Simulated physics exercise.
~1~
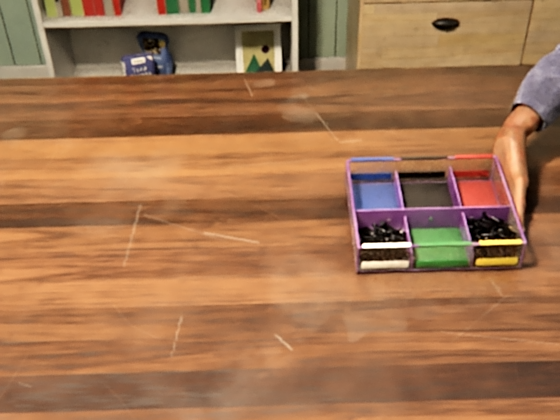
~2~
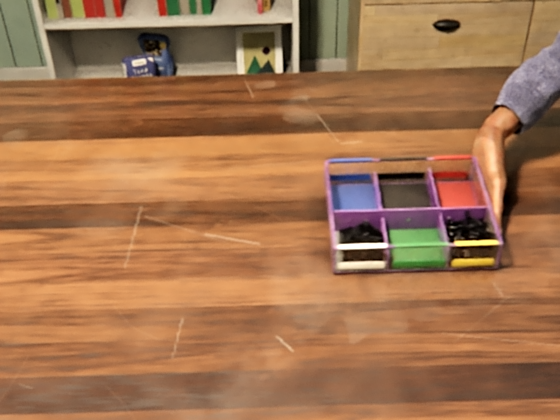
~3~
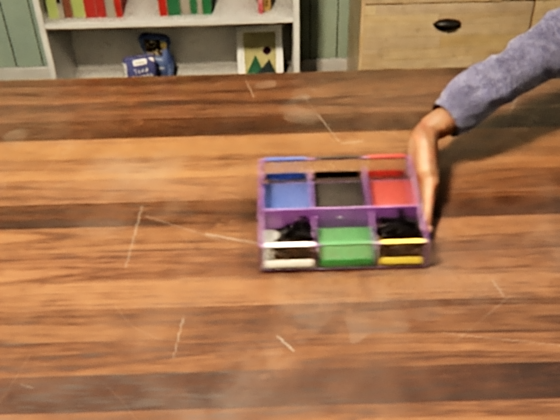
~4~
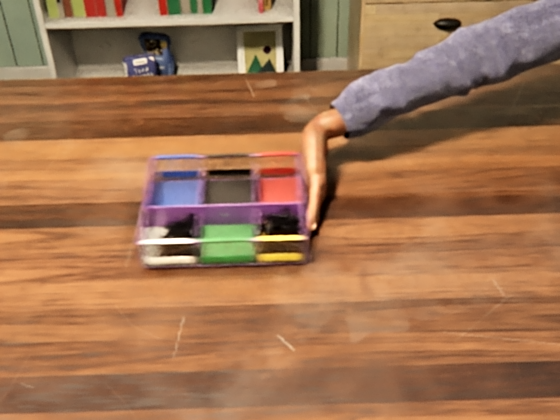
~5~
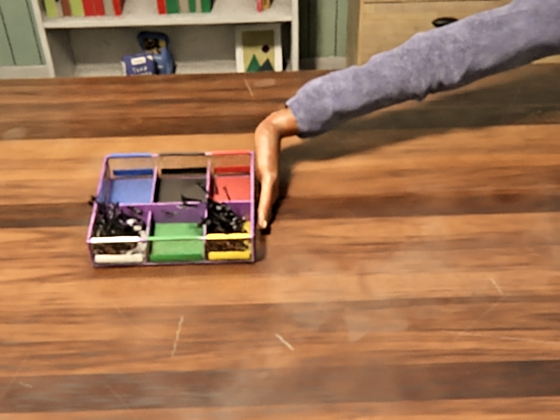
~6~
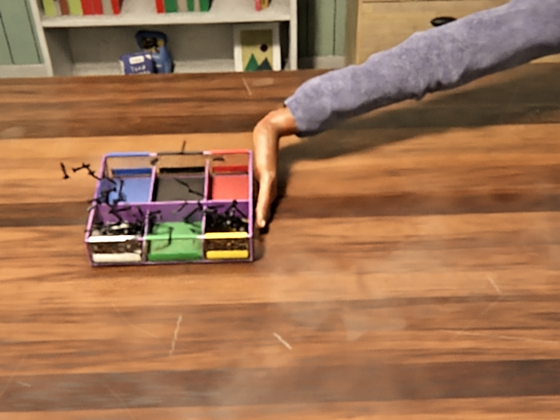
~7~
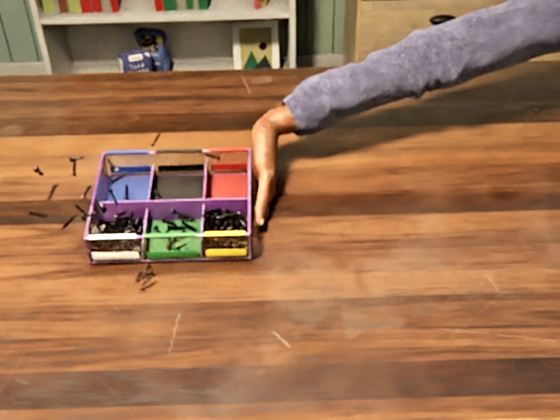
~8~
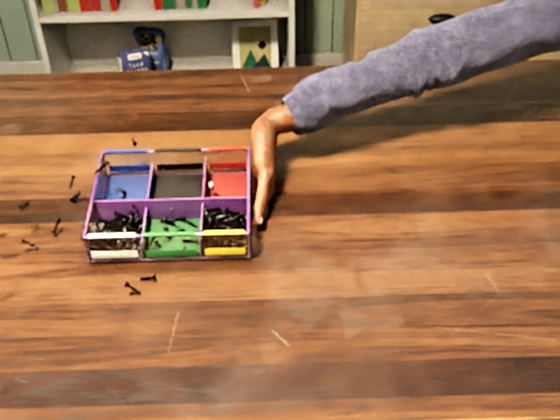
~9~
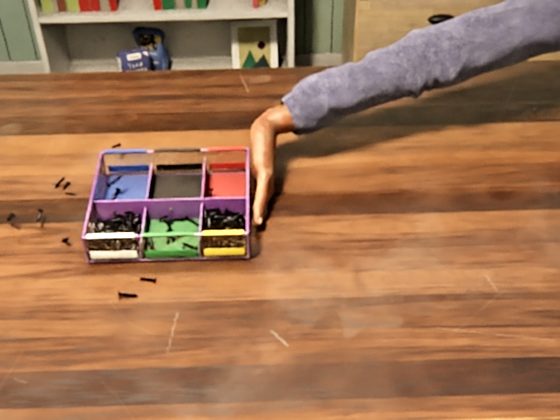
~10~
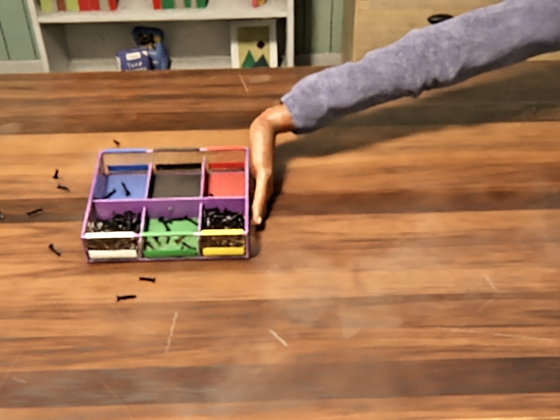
A clear, purple-edged drawer tray with six coloured compartments sits at the right of a wooden table, black screws heaped in its front white and yellow sections. A hand in a blue-grey sleeve pushes it left, slowly at first and then faster, keeping it level. As the tray stops at the left, the screws surge leftward and some fly over the dividers and the side. They scatter into the green and blue sections and onto the tabletop. Finally the hand rests against the still tray, most screws remaining in their original sections and a few lying outside.
